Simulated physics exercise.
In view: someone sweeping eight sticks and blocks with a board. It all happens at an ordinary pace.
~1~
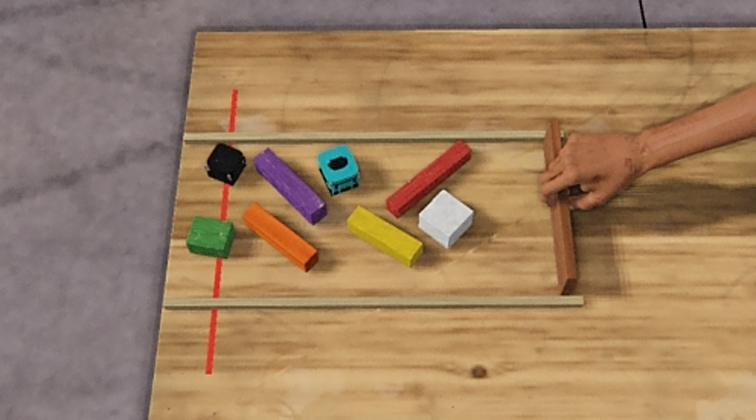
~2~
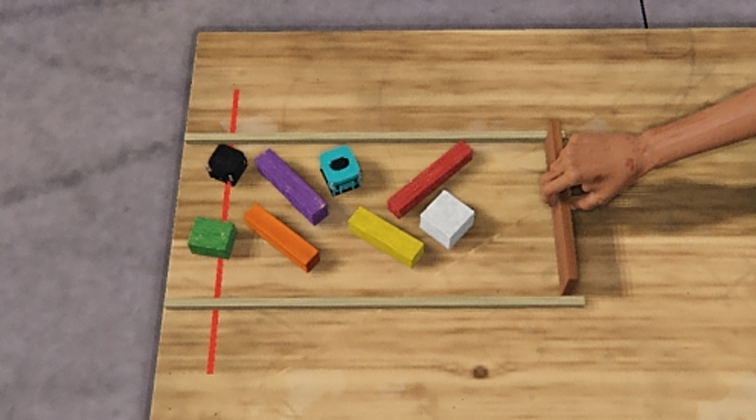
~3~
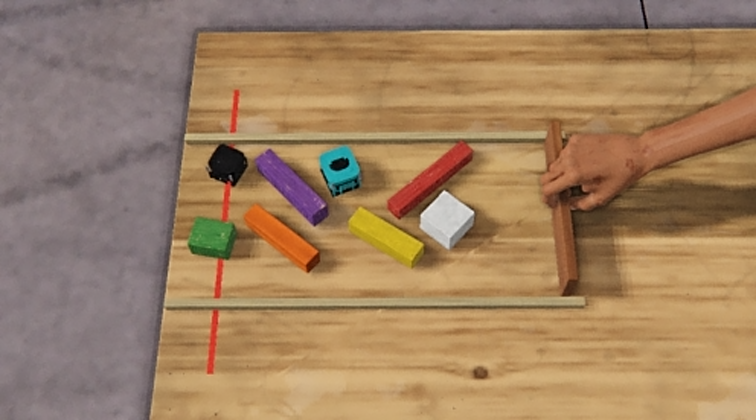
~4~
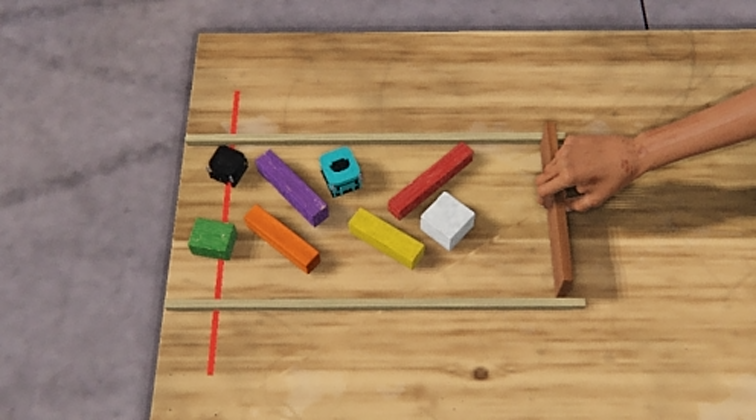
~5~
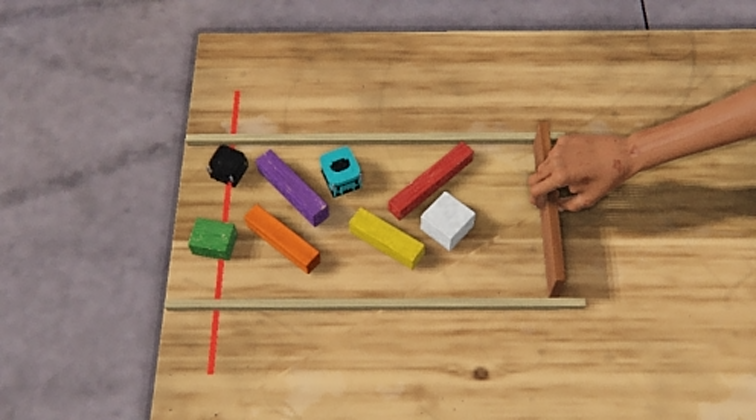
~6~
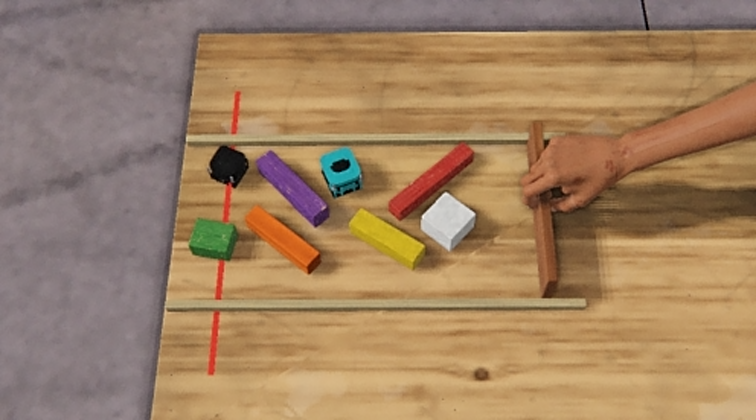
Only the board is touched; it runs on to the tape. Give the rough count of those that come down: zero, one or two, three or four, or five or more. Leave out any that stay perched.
Outcome: The number that fall off is three or four.
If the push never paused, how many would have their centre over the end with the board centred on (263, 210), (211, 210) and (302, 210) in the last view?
It would be 2, 6 and 0.
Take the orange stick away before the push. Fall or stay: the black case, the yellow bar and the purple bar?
The black case comes down, the yellow bar does not fall, the purple bar tumbles off.
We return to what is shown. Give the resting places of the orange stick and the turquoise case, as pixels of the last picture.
The orange stick stops around (170, 271); the turquoise case around (186, 158).
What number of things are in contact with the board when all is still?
That makes 3.
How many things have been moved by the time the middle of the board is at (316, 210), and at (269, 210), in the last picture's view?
By then 8, and 8.
Early on, none off yet; green block at rest near (214, 240); black case at rest near (229, 167); orange stick at rest near (283, 240).
A while later, none off yet; green block at rest near (214, 240); black case at rest near (229, 167); orange stick travelled a little near (268, 249).
Further along, none off yet; green block leaning well over near (151, 264); black case travelled well along near (176, 172); orange stick travelled about its own width near (192, 260).
Finally, the number that fall off is three or four; lost, purple bar, black case and green block.
